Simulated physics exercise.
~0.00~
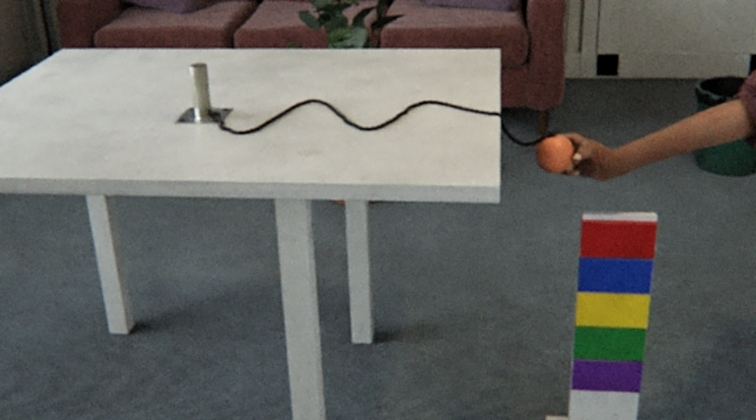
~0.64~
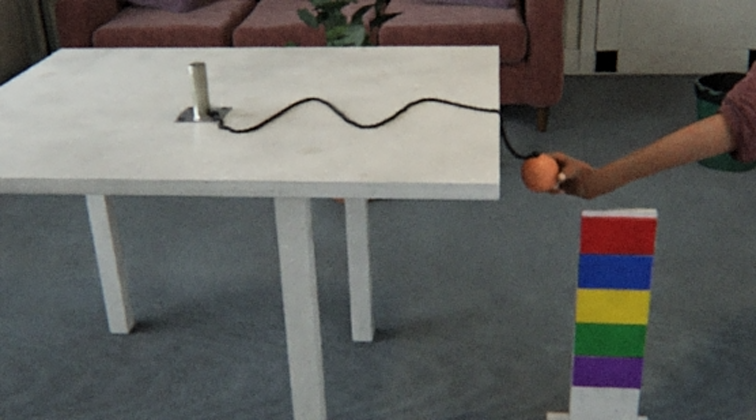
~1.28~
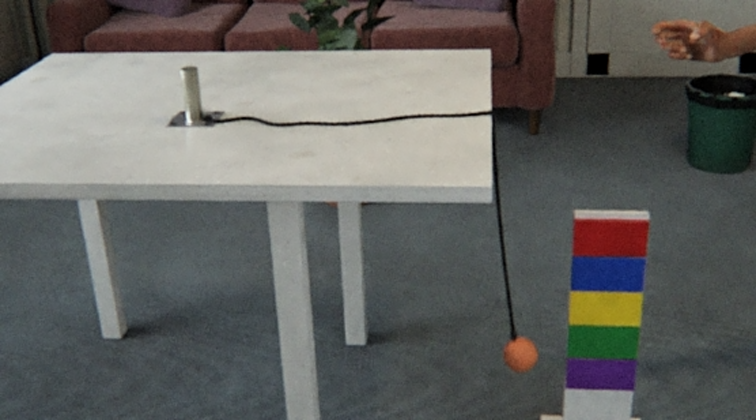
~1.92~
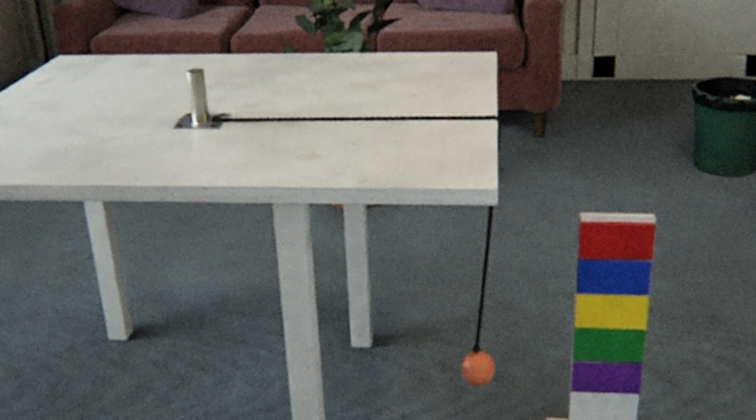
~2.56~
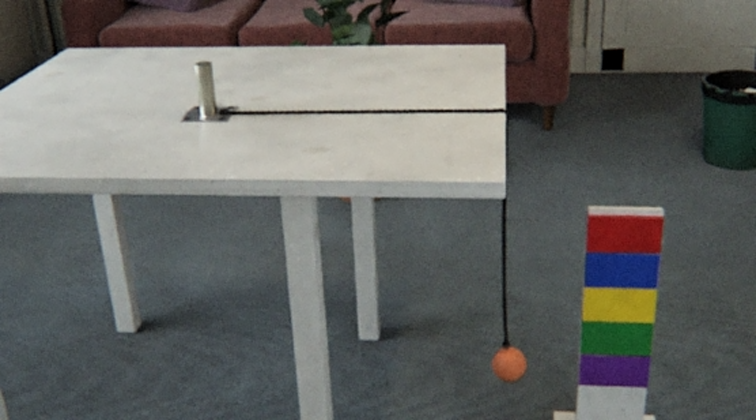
Beside a striped board, a hand releases a corded orange, which drops and swings near purple.
